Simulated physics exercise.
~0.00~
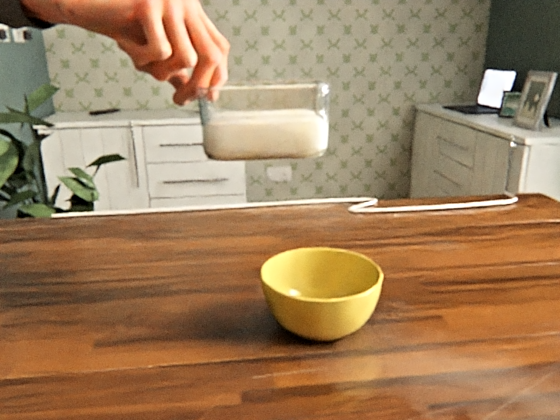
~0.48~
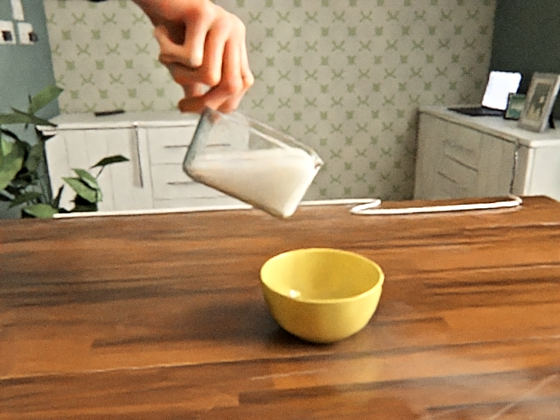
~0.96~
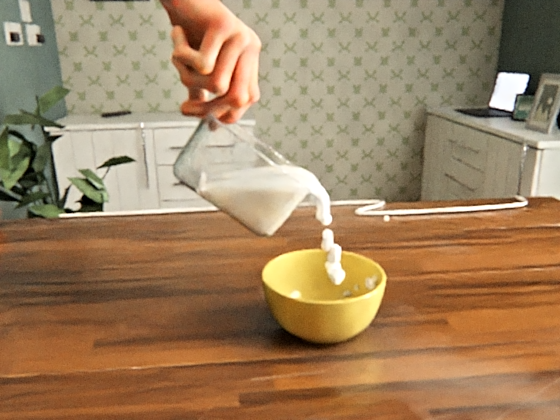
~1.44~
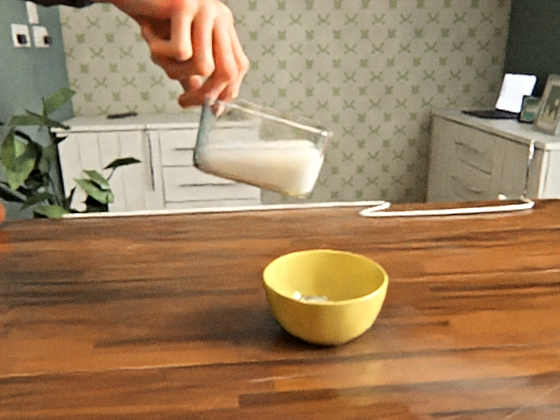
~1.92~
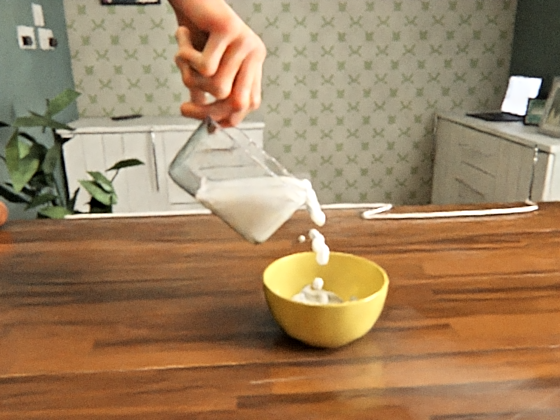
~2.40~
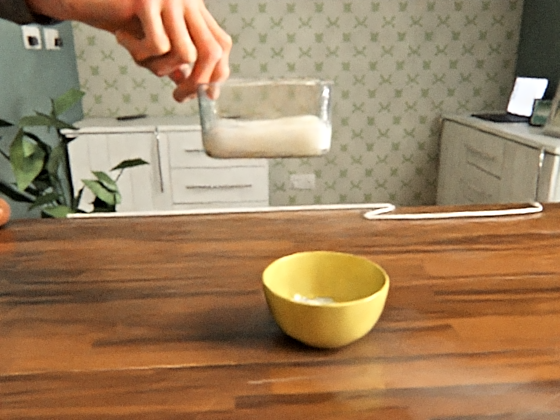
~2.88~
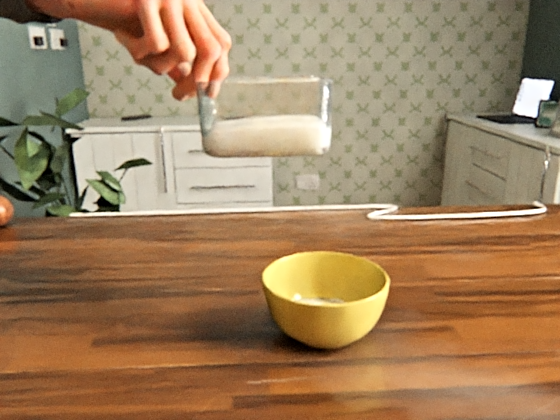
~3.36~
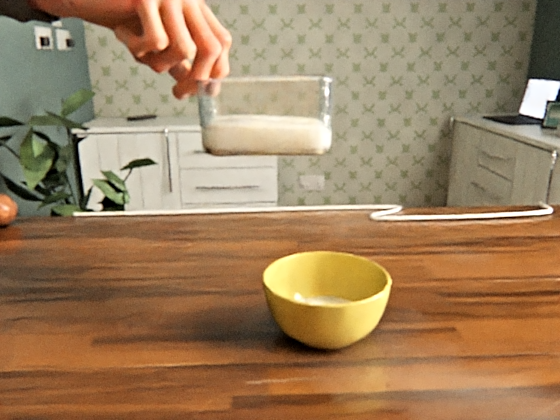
A hand tips a clear box twice, pouring milk into a yellow bowl, then levels it.
